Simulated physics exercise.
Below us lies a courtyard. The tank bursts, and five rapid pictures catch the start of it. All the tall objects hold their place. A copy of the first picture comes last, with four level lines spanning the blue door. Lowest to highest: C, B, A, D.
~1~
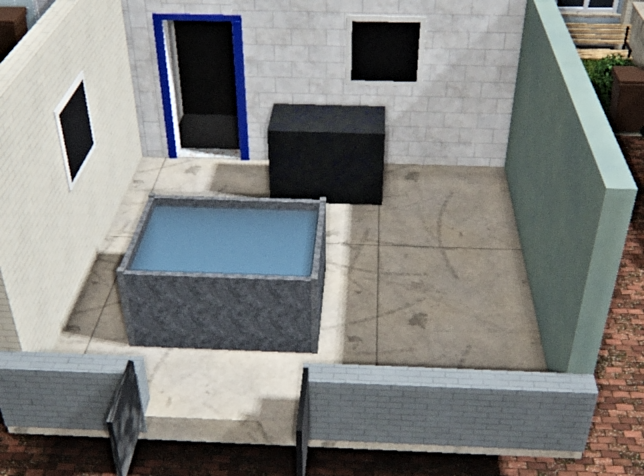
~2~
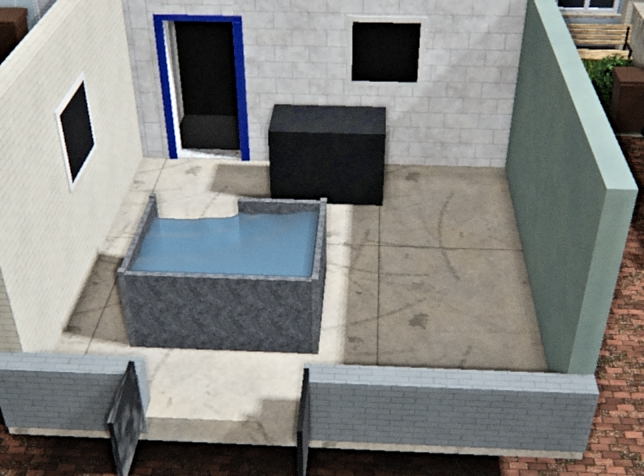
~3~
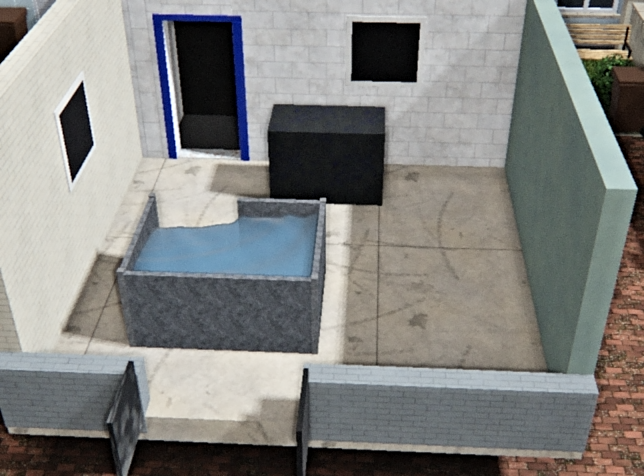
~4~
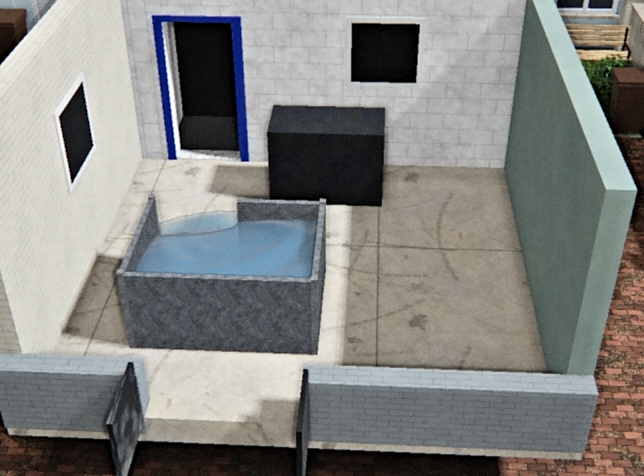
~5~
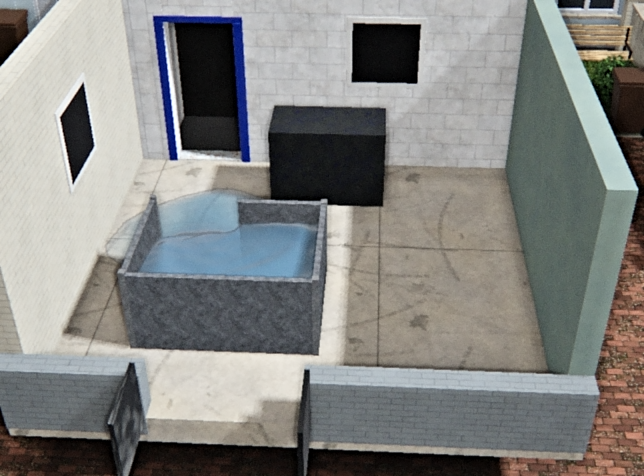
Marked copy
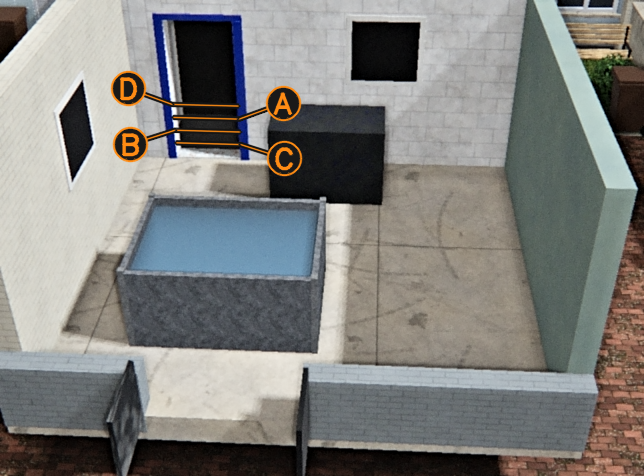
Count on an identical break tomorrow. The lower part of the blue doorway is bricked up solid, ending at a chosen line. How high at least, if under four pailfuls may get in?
Use mark B.
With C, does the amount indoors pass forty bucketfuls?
No.
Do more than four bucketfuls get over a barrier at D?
No.
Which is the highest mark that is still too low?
It is C.
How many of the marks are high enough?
Three of them.
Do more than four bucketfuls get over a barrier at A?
No, not at all.
On the marked copy, A at (206, 118); B at (207, 131); C at (208, 143); D at (205, 105); from the bottom up C, B, A, D.
For mark A, nothing gets over.
For mark B, a splash gets over, under a bucket.
For mark C, about 13 bucketfuls get in.
For mark D, nothing gets over.
